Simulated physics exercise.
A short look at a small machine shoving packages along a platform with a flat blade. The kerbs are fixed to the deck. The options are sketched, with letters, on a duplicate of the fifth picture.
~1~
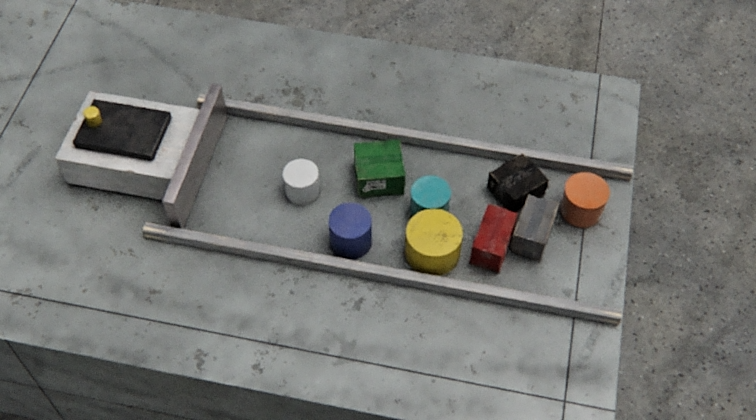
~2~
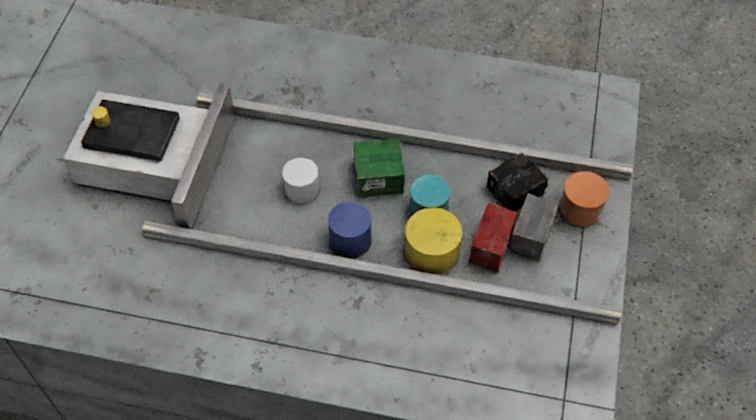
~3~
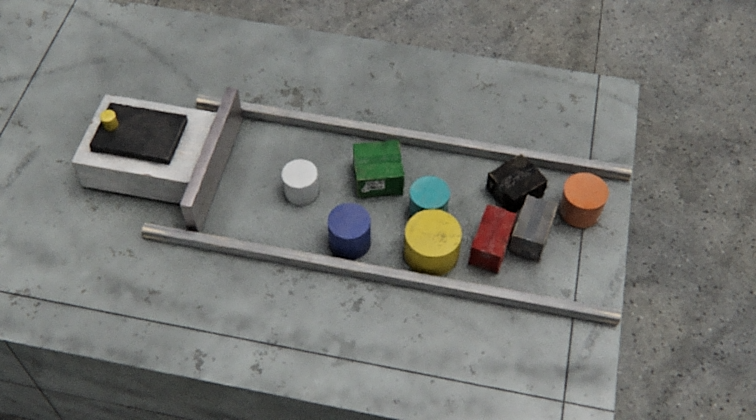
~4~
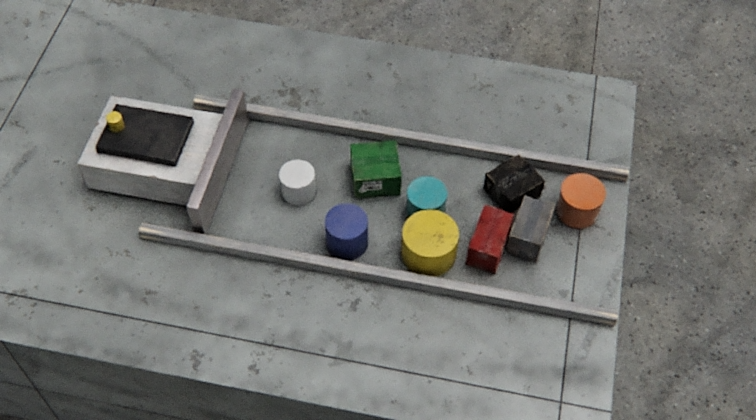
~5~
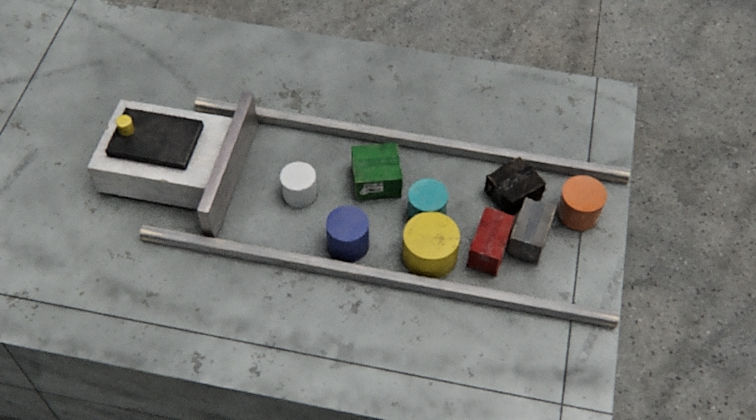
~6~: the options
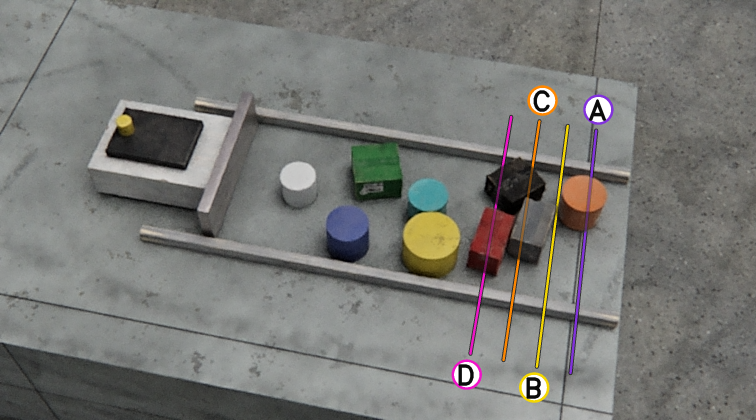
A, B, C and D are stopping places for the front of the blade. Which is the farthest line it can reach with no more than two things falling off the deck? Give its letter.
C is the last line within the limit.
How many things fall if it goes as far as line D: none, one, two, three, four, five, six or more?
In all, none.
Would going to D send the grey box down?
By then, no.
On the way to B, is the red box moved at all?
Yes.
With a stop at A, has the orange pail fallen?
By then, yes.
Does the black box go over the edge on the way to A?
Yes.
On the marked copy, A at (584, 242); B at (554, 236); C at (523, 231); D at (493, 225).
Taking C. A third of the way, robot (264, 156); green parcel (385, 171); white canister (355, 197).
Two thirds of the way, robot (371, 174); grey box (558, 225); red box (540, 246).
When it is over, robot (454, 189); orange pail over the edge; grey box over the edge; two fallen.
As for the rest, A drops six; B drops three; D is within the limit but short.
